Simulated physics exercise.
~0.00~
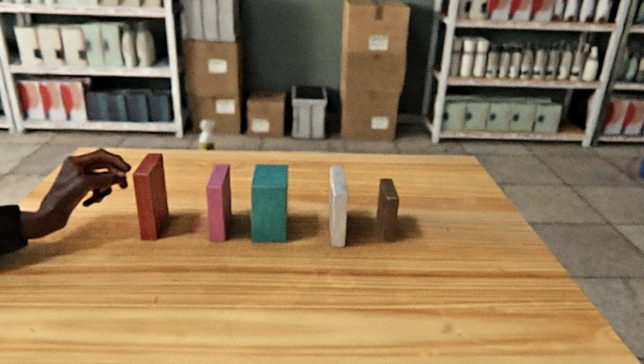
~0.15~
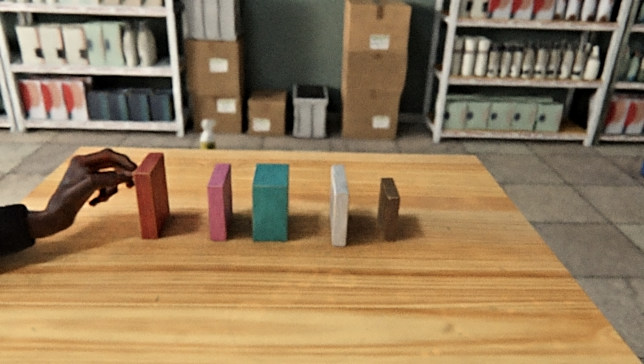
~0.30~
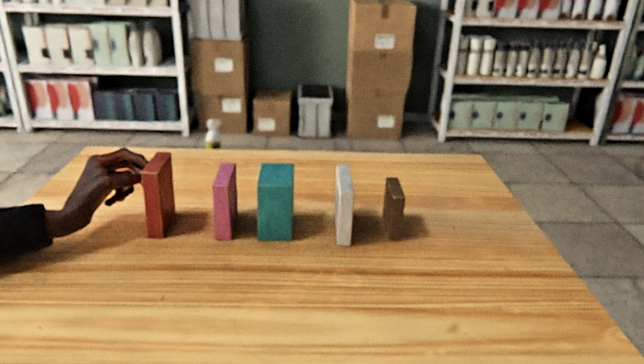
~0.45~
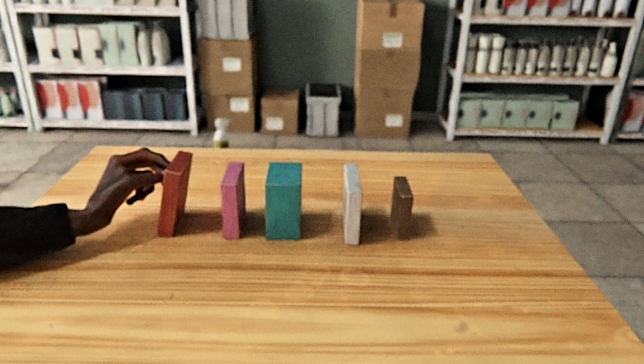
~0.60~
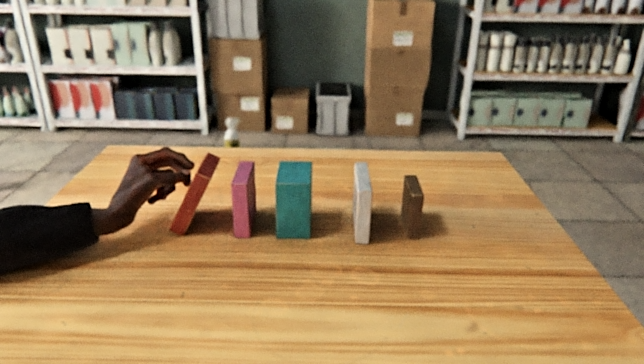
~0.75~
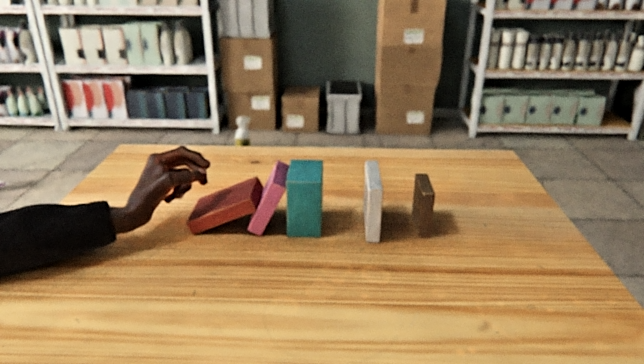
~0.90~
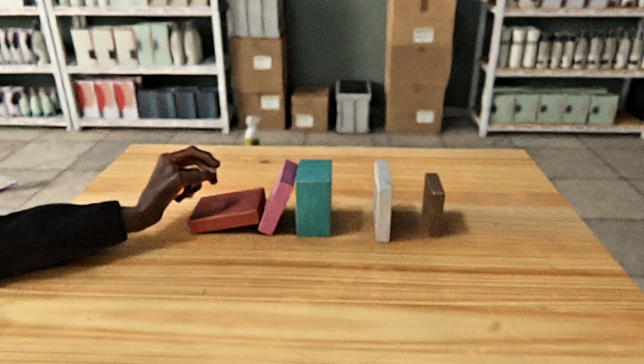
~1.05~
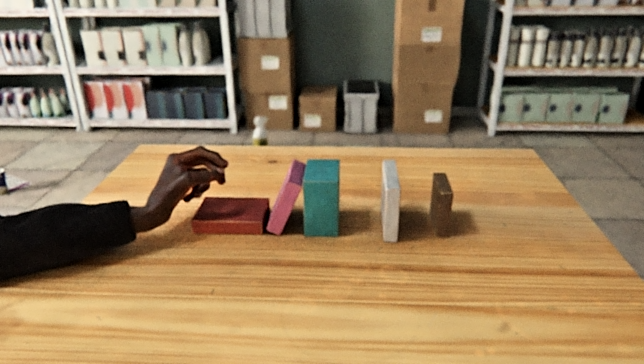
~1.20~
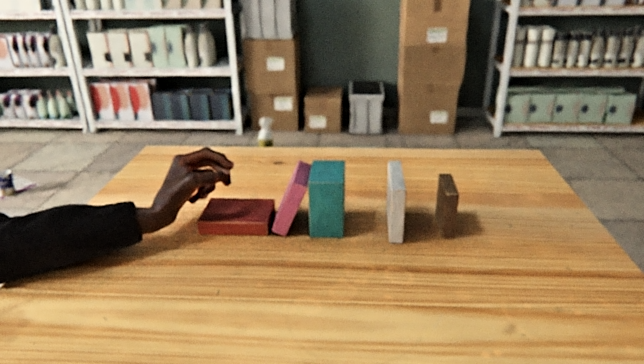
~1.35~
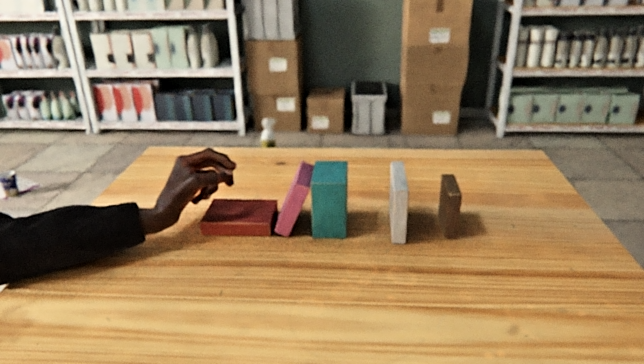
A hand tipping a red board onto a pink block, which leans against the turquoise block while three blocks stay standing.
